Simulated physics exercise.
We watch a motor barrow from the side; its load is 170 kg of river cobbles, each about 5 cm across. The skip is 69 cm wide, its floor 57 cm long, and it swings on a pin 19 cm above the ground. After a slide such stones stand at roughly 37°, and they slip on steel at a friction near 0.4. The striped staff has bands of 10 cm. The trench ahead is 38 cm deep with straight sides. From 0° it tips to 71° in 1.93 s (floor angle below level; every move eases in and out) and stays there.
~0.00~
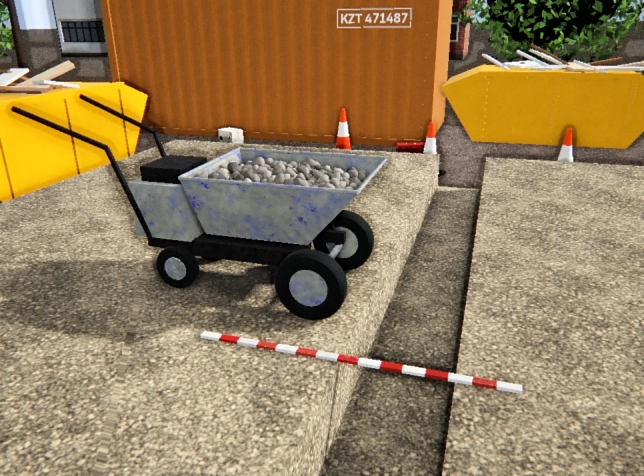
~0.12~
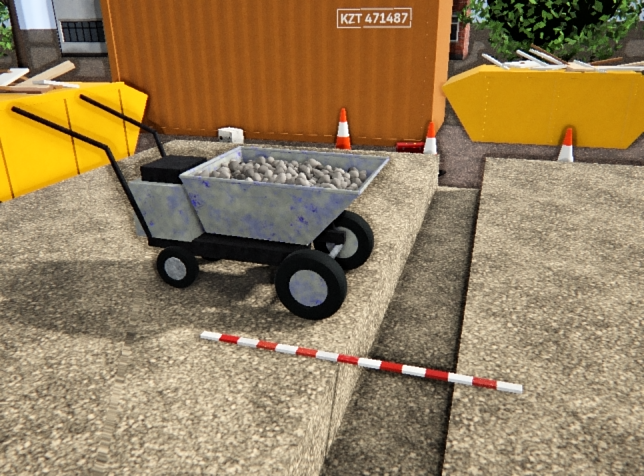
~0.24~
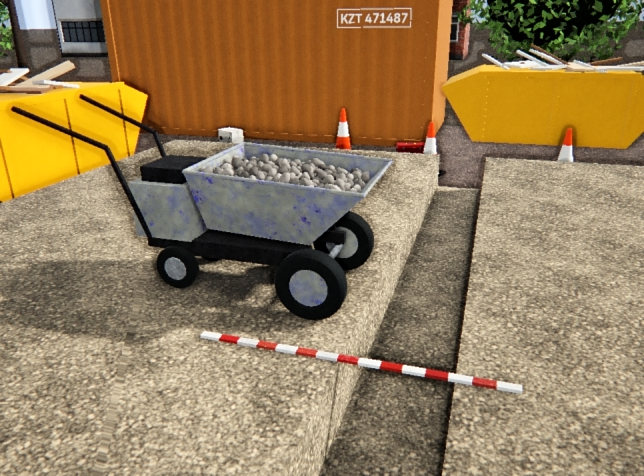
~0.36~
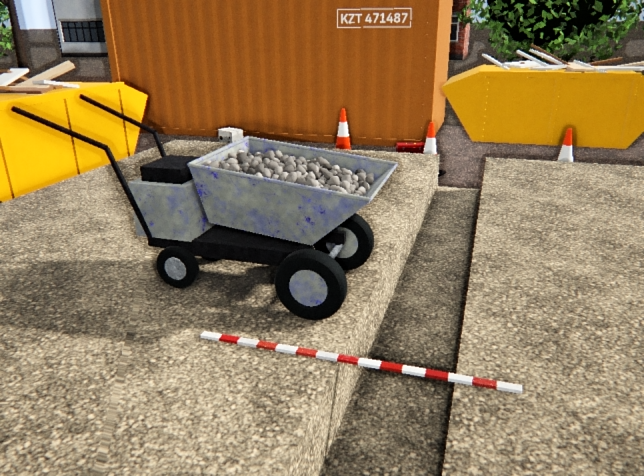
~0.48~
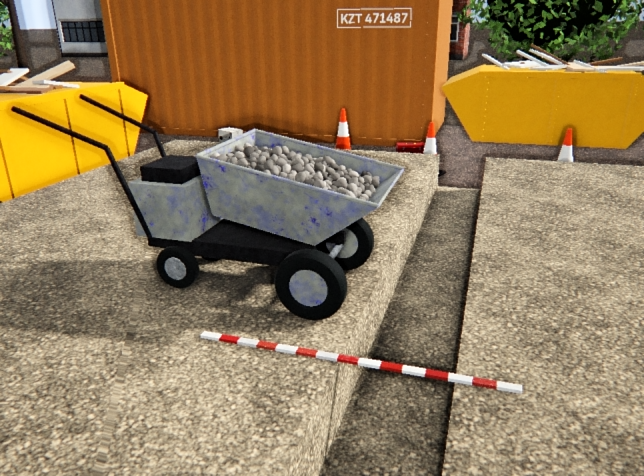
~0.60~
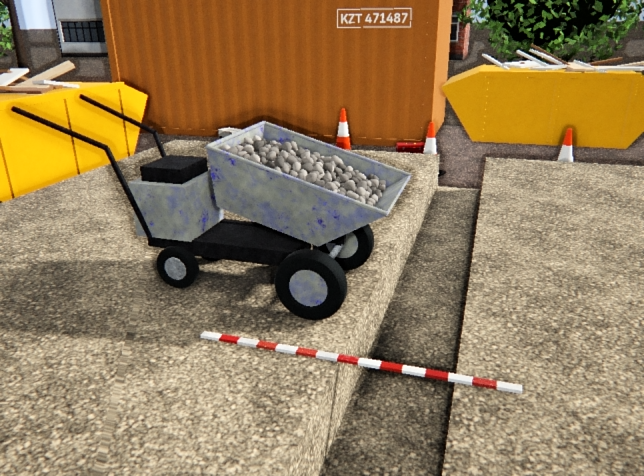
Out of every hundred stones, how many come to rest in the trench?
Some 65 per cent of it.
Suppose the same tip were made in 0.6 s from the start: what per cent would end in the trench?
In that case some 45 per cent.
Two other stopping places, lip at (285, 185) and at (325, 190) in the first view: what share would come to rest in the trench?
Near 100 per cent from the first place, 95 from the second.
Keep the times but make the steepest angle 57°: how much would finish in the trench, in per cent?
In that case some 55 per cent.
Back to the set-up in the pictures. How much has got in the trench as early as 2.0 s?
Some 30 per cent.
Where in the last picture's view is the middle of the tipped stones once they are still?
Around (446, 350).
After 1.5 s the floor is at 60°; 98 % in the skip, 2 % in the trench; the foremost stones are at (454, 284).
After 2.0 s the floor is at 71°; 39 % in the skip, 32 % in the trench, 29 % past the trench; the foremost stones are at (572, 328).
After 2.4 s the floor is at 71°; 14 % in the skip, 50 % in the trench, 36 % past the trench; the foremost stones are at (633, 334).
After 4.3 s the floor is at 71°; 0 % in the skip, 65 % in the trench, 35 % past the trench; the foremost stones are past the picture's edge.
